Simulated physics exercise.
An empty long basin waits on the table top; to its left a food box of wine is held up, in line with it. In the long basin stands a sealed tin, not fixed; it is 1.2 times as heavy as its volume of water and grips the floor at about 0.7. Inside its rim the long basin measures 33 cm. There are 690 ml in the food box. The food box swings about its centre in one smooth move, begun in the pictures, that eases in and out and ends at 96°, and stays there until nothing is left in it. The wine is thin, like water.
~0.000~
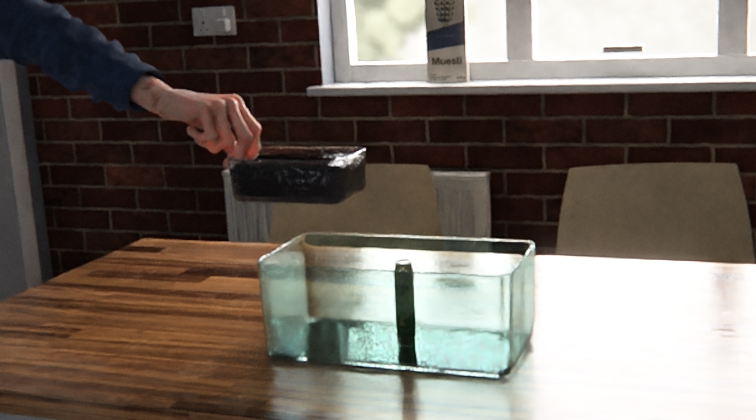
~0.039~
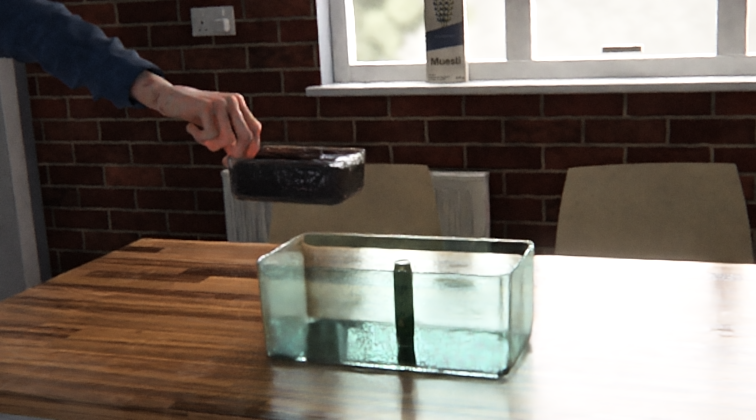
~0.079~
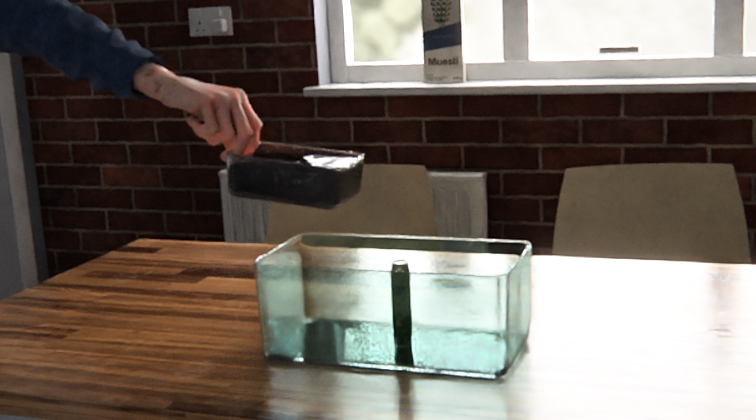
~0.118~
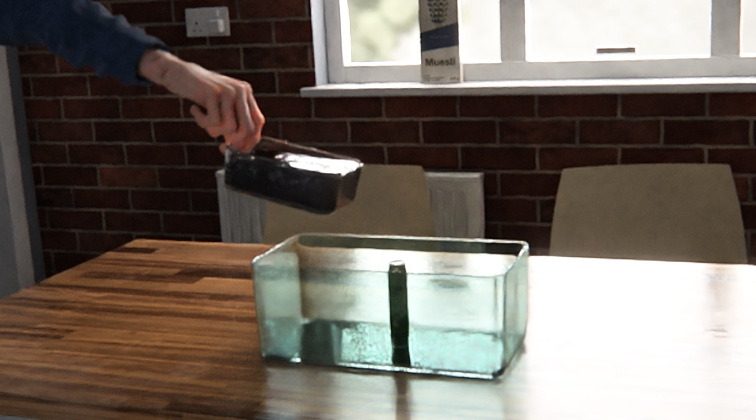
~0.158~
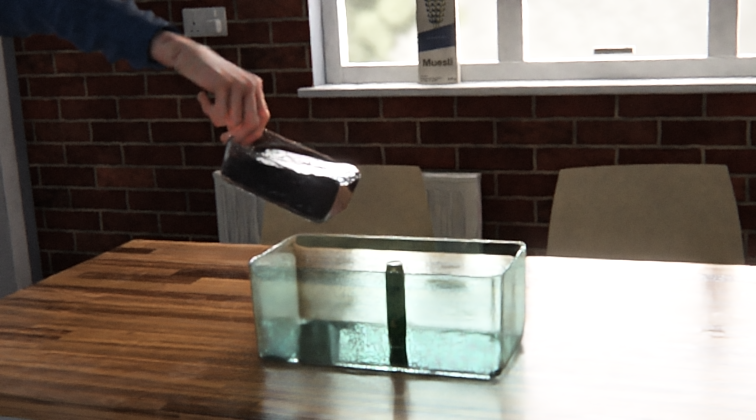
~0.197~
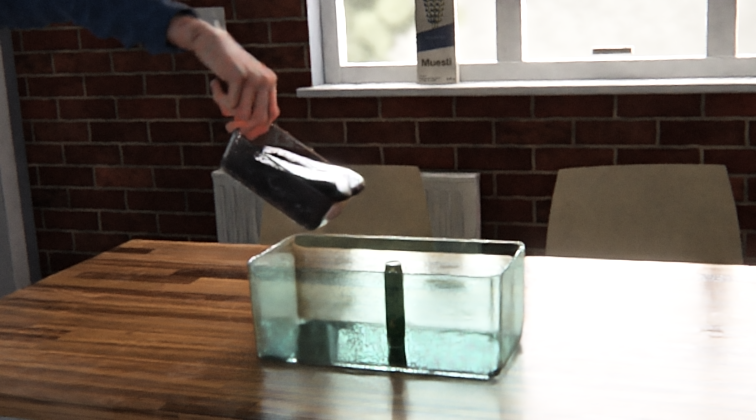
A hand in a dark blue sleeve, reaching in from the left, holds a clear food box of dark liquid above and left of an empty, pale green glass basin, then tilts it steadily, its right end dipping. The dark liquid slides toward that lower end, reaching its edge. The almost level view, drifting very slightly, takes in a sunlit wooden table, pale chairs, a brick wall and a carton on the windowsill.
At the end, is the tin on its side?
It falls.
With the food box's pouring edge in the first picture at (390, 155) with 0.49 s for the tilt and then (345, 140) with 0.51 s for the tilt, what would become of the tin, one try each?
First it stays up; then it topples.
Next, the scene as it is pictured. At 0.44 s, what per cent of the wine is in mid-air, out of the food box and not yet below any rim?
Near 22 in a hundred.
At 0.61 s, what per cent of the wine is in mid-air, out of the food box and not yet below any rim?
About 2 per cent.
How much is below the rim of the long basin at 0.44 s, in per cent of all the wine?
Some 68 per cent.
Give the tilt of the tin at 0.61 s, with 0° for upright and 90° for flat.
Near 40° from upright.
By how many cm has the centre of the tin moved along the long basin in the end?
About 7.0 cm.
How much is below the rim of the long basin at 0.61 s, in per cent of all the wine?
Near 96 in a hundred.
Then, 0.44 s in, the tilt is 93° and 9 per cent is still to pour; the tin stands where it began.
Then, 0.61 s in, the tilt is 96° and 2 per cent is still to pour; the tin leans 40°.
Then, 0.79 s in, the tilt is 96° and 0 per cent is still to pour; the tin lies on its side.
Then, 0.99 s in, the tilt is 96° and 0 per cent is still to pour; the tin lies on its side.
Finally, the tin lies on its side.
